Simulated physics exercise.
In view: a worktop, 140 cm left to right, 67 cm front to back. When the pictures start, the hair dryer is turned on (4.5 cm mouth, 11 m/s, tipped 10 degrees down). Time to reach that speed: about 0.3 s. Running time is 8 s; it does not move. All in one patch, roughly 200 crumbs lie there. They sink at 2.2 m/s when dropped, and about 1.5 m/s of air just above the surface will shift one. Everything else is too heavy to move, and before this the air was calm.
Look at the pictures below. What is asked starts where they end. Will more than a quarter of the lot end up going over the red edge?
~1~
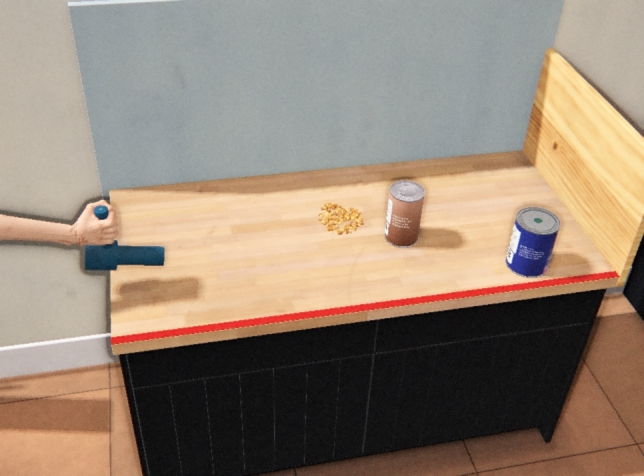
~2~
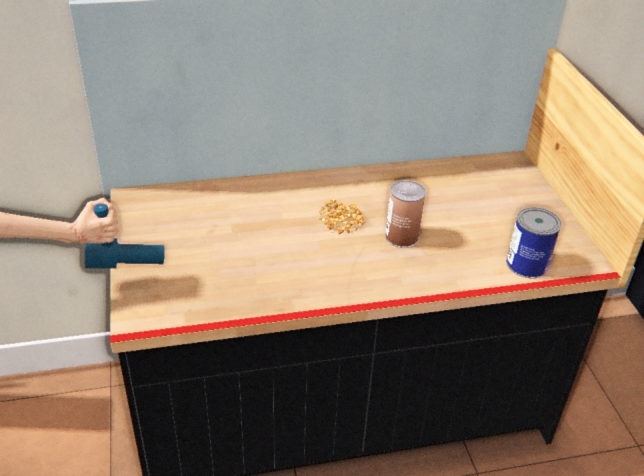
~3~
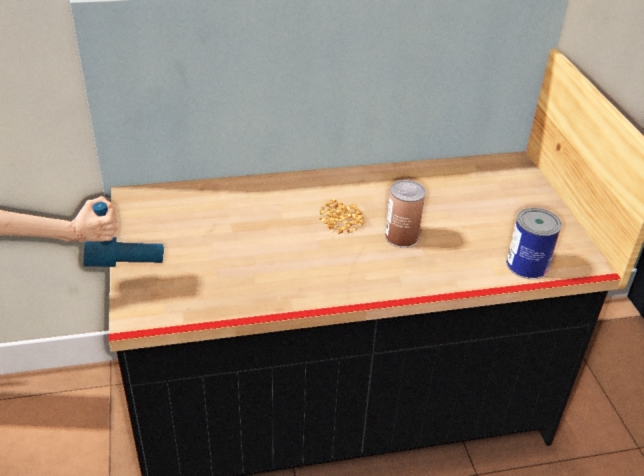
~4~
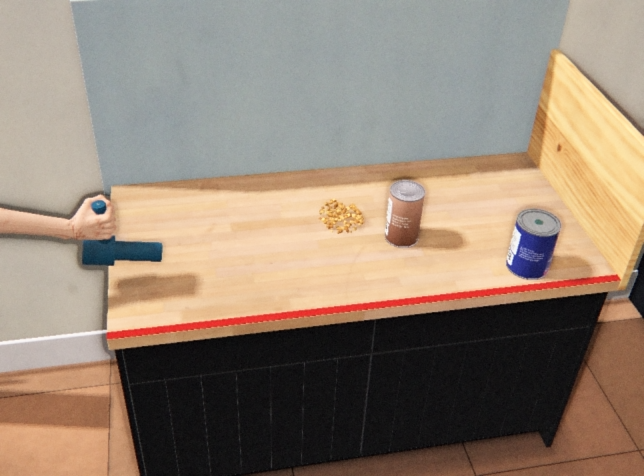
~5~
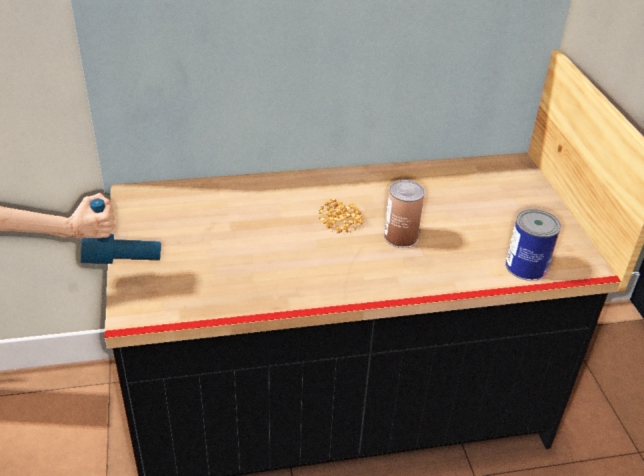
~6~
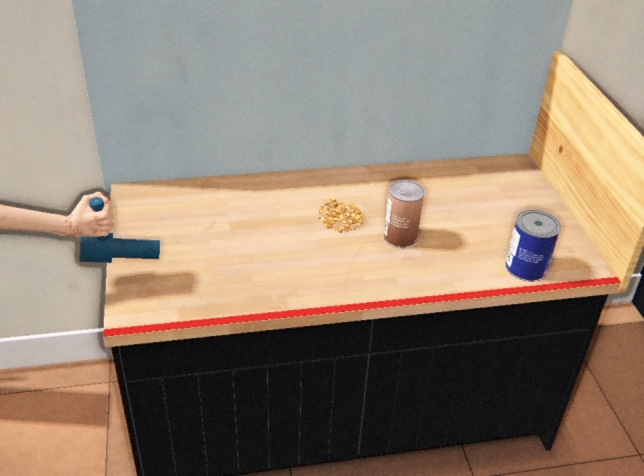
Over a quarter never escapes that way.
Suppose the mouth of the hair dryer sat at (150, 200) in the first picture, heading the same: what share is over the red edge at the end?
About 60 %.
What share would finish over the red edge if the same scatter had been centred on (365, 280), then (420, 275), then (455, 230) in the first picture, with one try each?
First try near 100 %, second near 90 %, third near 1 %.
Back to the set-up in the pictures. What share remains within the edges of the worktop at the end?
Estimate: Close to 100 percent.
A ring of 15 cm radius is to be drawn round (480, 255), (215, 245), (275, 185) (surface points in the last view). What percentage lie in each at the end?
Estimates in listed order: 0 %; 0 %; 0 %.
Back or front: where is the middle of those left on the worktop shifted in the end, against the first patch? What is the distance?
It moves toward the far edge, close to 20 cm.
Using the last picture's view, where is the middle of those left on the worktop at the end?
Roughly at (456, 173).
Then, 1.2 s after the last picture, 86 % are on the move or not yet settled, 0 % are over the red edge; the middle of those still in play is near (448, 175).
Then, 2.2 s after the last picture, 82 % are on the move or not yet settled, 0 % are over the red edge; the middle of those still in play is near (454, 175).
Then, 4.1 s after the last picture, 76 % are on the move or not yet settled, 0 % are over the red edge; the middle of those still in play is near (456, 173).
Then, 7.7 s after the last picture, at the end, 0 % are over the red edge; the middle of those still in play is near (456, 173).
